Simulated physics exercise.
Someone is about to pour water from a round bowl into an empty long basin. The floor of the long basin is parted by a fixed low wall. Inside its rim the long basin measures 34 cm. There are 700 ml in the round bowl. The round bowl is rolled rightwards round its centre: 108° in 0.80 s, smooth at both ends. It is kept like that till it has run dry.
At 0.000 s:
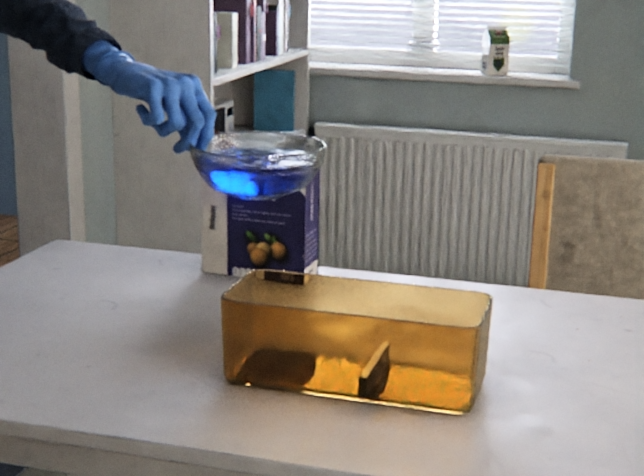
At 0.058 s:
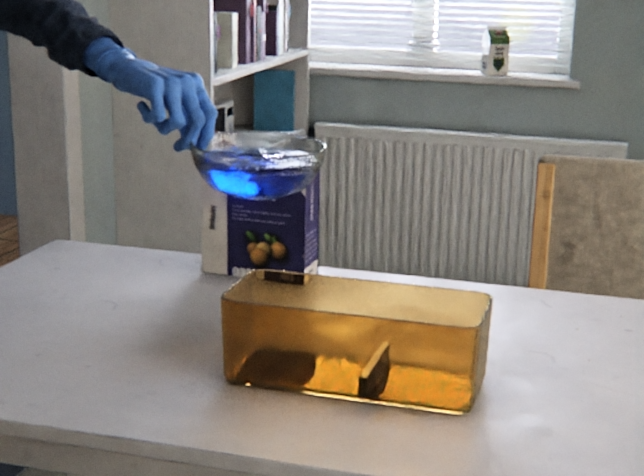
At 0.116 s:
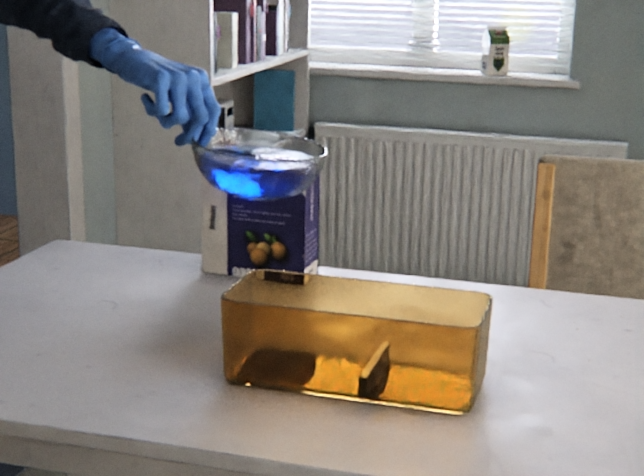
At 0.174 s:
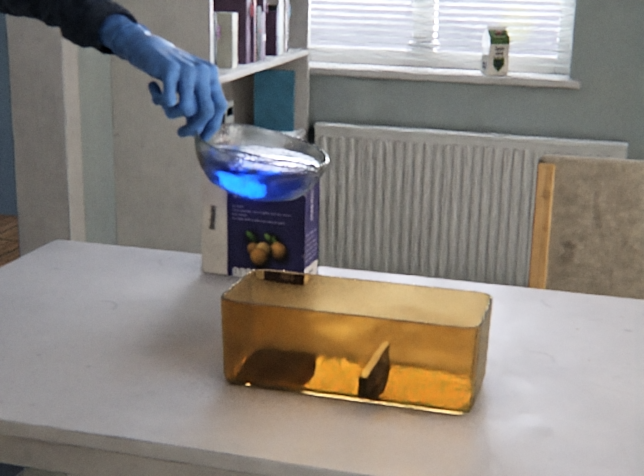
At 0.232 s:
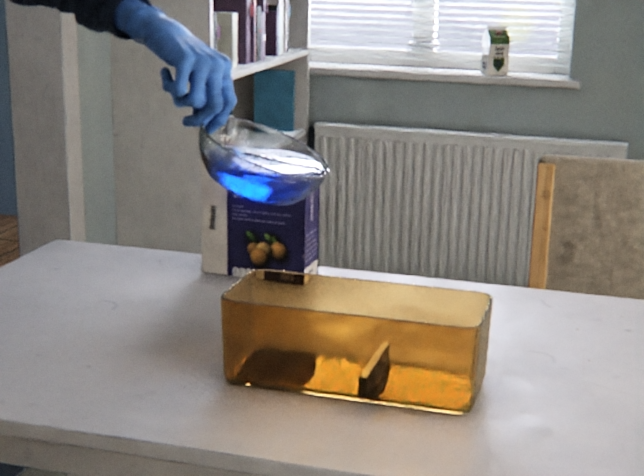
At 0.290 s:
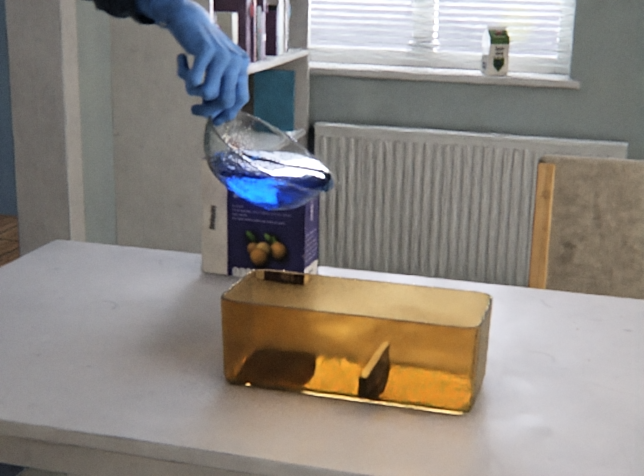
In the video, a blue-gloved hand holds a clear round bowl of blue liquid above a long amber basin on a white table, then gradually tilts it rightwards, the liquid shifting toward the lowered right rim.
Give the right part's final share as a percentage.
The far part has some 30 per cent.
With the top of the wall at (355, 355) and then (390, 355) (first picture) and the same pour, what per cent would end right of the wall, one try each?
First 55, then 15 per cent.
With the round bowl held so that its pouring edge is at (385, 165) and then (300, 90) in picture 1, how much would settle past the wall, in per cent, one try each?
First 60, then 20 per cent.
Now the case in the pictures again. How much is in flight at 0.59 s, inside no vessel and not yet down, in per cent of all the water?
About 36 per cent.
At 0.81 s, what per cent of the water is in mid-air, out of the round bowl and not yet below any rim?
Some 6 per cent.
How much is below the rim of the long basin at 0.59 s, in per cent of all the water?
Some 56 per cent.
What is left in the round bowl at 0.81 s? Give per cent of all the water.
Near 0 in a hundred.
After 0.59 s the tilt is 91° and 8 per cent is still to pour, 37 is left of the wall and 19 right of it.
After 0.81 s the tilt is 108° and 0 per cent is still to pour, 67 is left of the wall and 27 right of it.
After 1.05 s the tilt is 108° and 0 per cent is still to pour, 67 is left of the wall and 29 right of it.
After 1.30 s the tilt is 108° and 0 per cent is still to pour, 66 is left of the wall and 30 right of it.
In the end 66 per cent lies left of the wall, 30 right of it and 4 outside.
